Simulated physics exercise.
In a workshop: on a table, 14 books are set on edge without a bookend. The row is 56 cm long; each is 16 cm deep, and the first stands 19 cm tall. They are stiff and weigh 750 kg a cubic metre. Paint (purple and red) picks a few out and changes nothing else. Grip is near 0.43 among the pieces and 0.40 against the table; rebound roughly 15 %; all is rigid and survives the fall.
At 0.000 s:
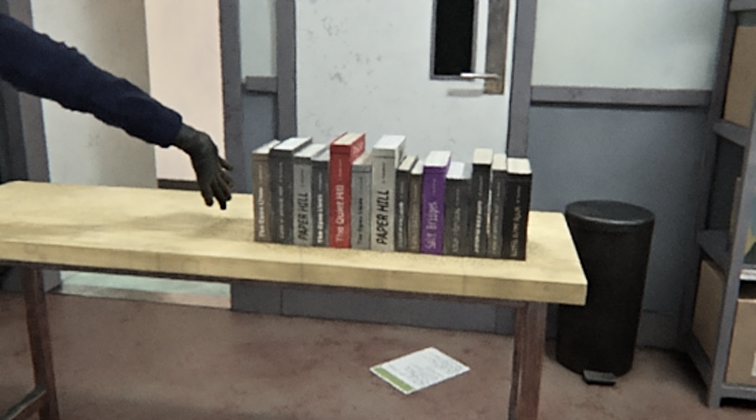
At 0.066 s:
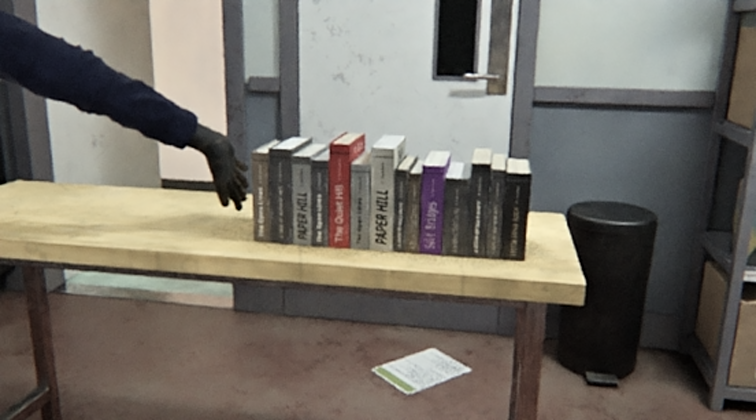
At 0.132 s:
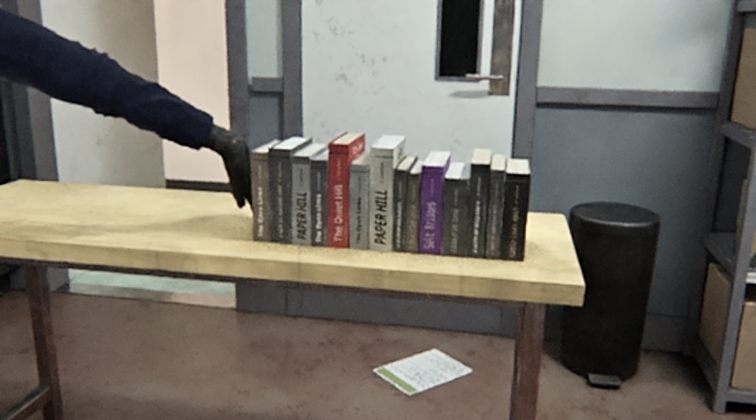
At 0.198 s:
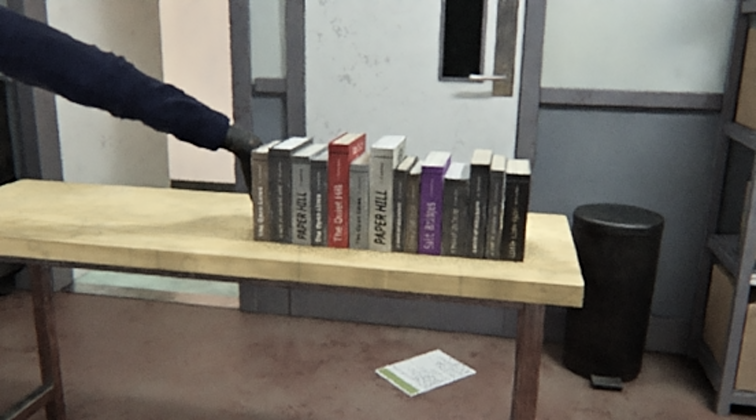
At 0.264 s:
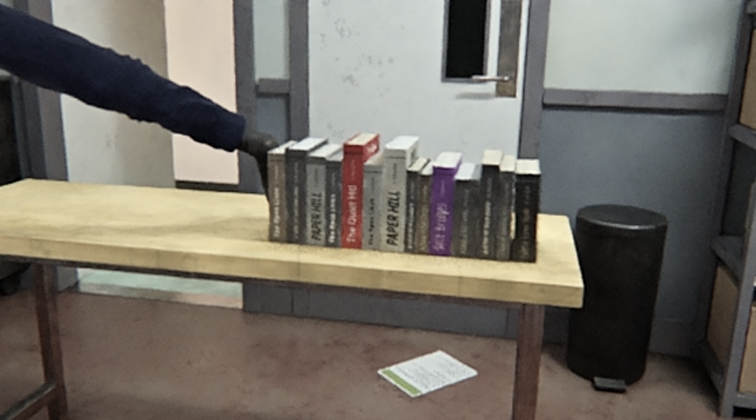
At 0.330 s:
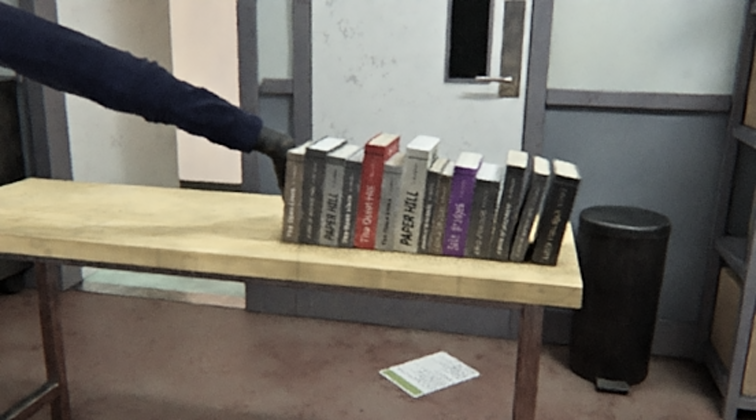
On a wooden table in a storage room, a dark-gloved hand reached in from the left and pushed a standing row of books to the right, and the books slid along and began leaning rightward.
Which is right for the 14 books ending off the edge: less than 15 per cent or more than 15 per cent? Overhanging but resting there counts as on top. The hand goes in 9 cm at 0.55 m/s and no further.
It comes to over 15 per cent.
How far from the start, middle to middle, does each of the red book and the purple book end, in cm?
About: Red 10, purple 20.
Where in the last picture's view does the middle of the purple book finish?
Around (517, 218).
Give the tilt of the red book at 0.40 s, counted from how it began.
Roughly 15°.
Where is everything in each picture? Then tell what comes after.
In the first picture (we follow the side turned to the camera; the camera moves round a little), hand (203, 160) 11 cm from the first; purple book (433, 211); red book (340, 198); no piece has moved.
Hand (218, 161) 7 cm from the first; red book (339, 197), in the second picture.
Hand (235, 161) 37 mm from the first; red book (338, 197), in the third picture.
Hand (251, 162) 1 mm in; red book (338, 197), in the fourth picture.
Hand (267, 163) 35 mm in; red book (352, 198) displaced 29 mm; purple book (442, 212) displaced 22 mm; 14 stirred so far, in the fifth picture.
Hand (284, 163) 7 cm in; red book (369, 198) tipped 5°; purple book (459, 213) tipped 5°; steepest lean 12°, the book at (529, 219); 14 stirred so far, in the sixth picture.
Around 0.40 s, none of the 14 books off the edge, 14 disturbed; red book tipped 13°; purple book tipped 13°.
Around 0.66 s, 1 of the 14 books off the edge; purple book tipped 27°; red book tipped 25°.
Around 0.96 s, 3 of the 14 books off the edge; purple book tipped 52°; red book tipped 25°.
Finally (1.3 s), 3 of the 14 books off the edge; purple book tipped 55°; red book tipped 25°. That is 21 per cent. Seen by the last camera, middles, purple book near (517, 218), red book near (405, 193).
